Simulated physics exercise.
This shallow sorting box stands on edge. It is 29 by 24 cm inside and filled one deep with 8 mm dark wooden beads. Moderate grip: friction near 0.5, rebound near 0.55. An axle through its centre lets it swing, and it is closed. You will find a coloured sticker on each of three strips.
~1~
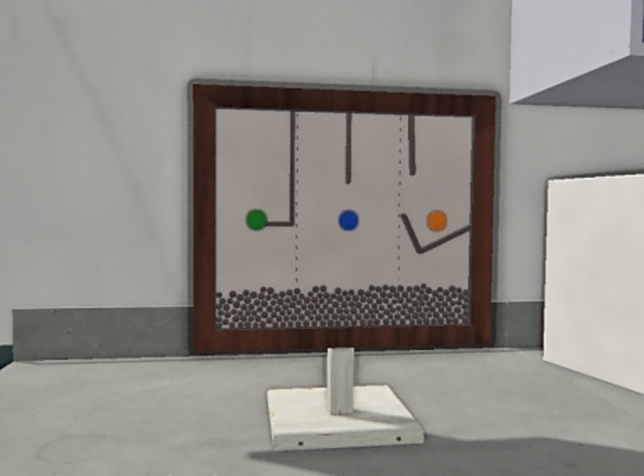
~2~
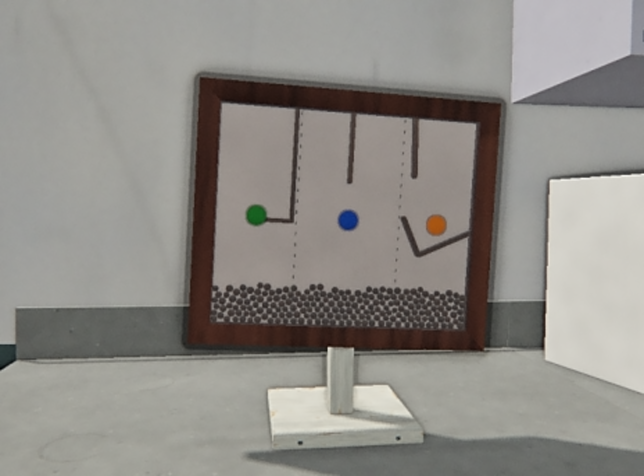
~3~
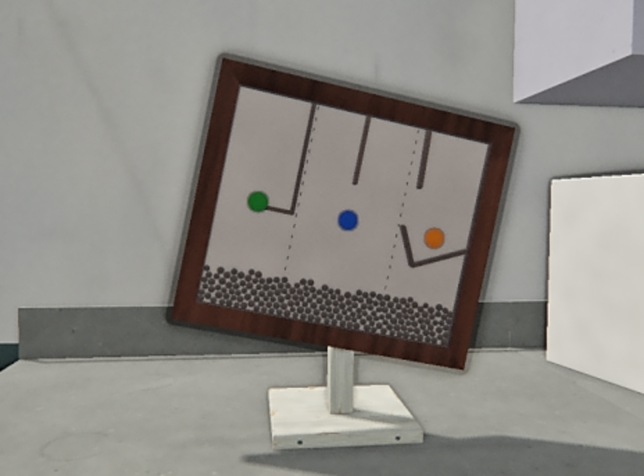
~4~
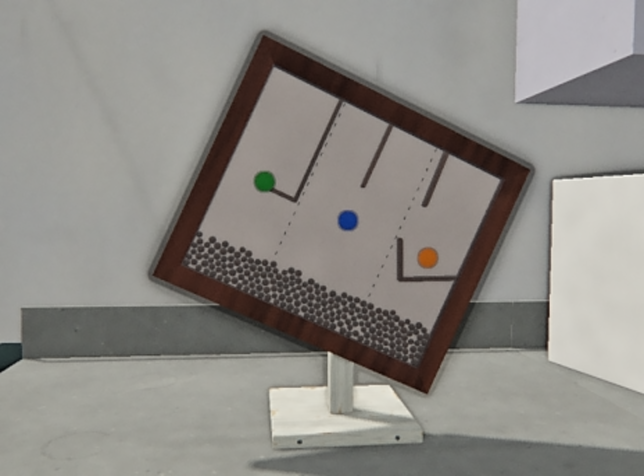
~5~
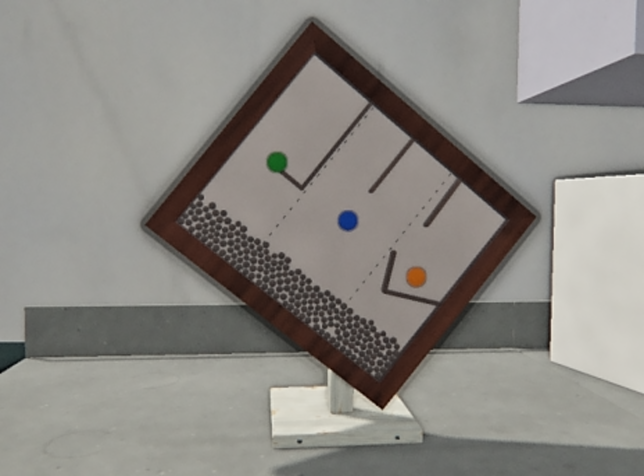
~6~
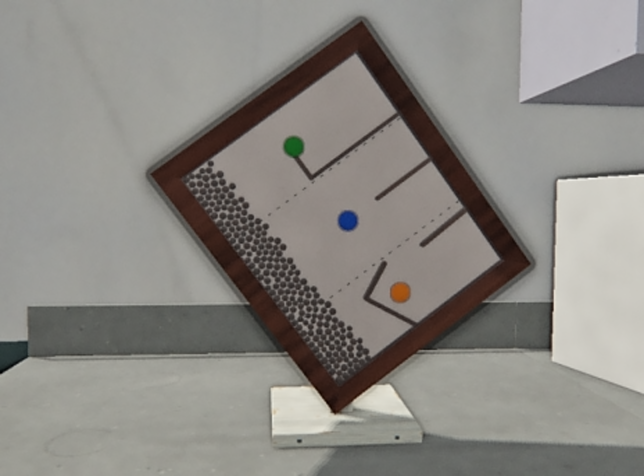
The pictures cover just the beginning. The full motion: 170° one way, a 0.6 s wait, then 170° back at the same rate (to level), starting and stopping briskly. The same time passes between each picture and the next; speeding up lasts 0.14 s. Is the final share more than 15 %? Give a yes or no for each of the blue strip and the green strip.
Blue: Yes; green: No.
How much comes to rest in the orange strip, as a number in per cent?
Something like 65 per cent finishes there.
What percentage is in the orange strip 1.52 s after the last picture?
I'd say some 65 in a hundred.
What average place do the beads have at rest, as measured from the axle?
Some 6 cm right and 6 cm below.
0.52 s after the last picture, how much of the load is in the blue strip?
Close to 40 per cent of the load.
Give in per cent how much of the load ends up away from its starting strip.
Close to 65 % end up somewhere else.
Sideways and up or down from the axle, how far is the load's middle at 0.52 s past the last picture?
Left by about 7 cm and below by about 1 cm.
Then, 0.52 s later than the last picture, it stands 170° clockwise; the beads' middle is 7 cm left of and 1 cm below the centre; orange 60 %, blue 40 %.
Then, 1.52 s later than the last picture, it stands 85° clockwise; the beads' middle is 5 cm right of and 8 cm below the centre; orange 65 %, blue 35 %.
Then, 1.92 s later than the last picture, it stands level; the beads' middle is 8 cm right of and 4 cm below the centre; orange 75 %, blue 20 %, green 5 %.
All still 3.1 s after it, it stands level; orange 65 %, blue 20 %, green 10 %.
